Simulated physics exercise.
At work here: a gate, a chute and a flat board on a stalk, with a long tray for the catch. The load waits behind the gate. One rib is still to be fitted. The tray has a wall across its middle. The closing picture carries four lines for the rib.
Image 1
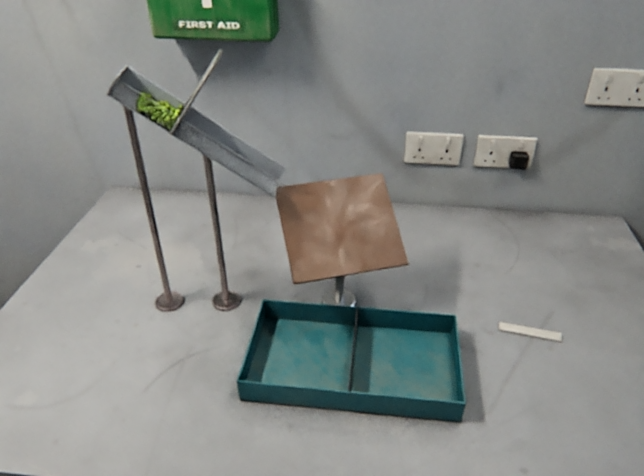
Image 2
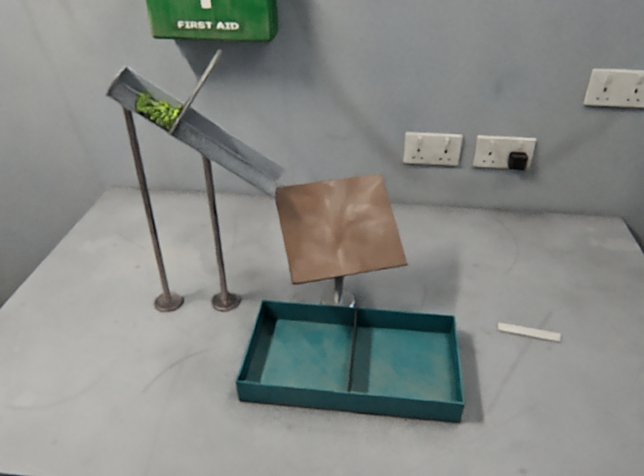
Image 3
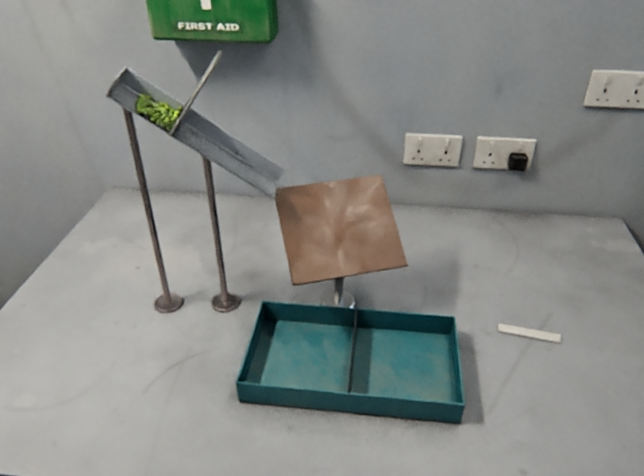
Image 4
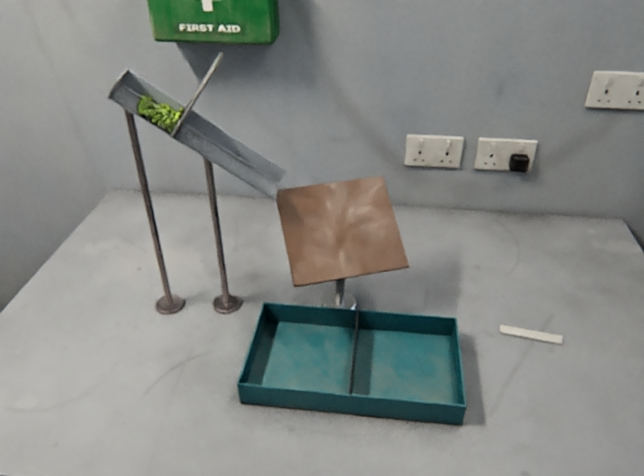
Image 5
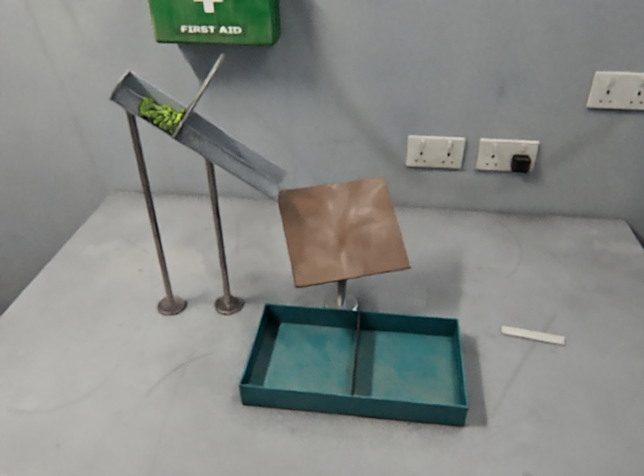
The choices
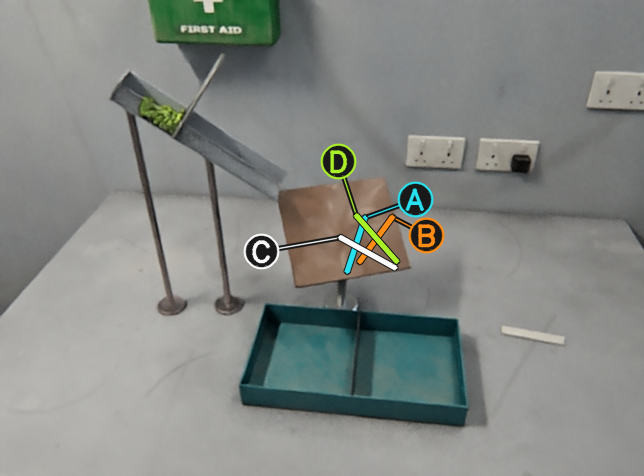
On a grey tabletop, a small heap of green bits sat behind the gate in a sloping metal chute, above a tilted brown board and a divided teal tray, and nothing noticeably moved.
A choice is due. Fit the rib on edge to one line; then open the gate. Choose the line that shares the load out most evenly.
The best line is B.
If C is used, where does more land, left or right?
More lands on the right.
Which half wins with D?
More lands on the right.
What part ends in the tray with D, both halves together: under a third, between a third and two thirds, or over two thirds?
Line D gives over two thirds.
On the marked copy, line A from (364, 217) to (347, 271); line B from (392, 217) to (359, 261); line C from (340, 237) to (394, 267); line D from (356, 215) to (396, 261).
For line A, of what is caught, most in the left half, a small part in the right.
For line B, of what is caught, about half in the left half, about half in the right.
For line C, of what is caught, a small part in the left half, nearly all in the right.
For line D, of what is caught, a stray few in the left half, nearly all in the right.
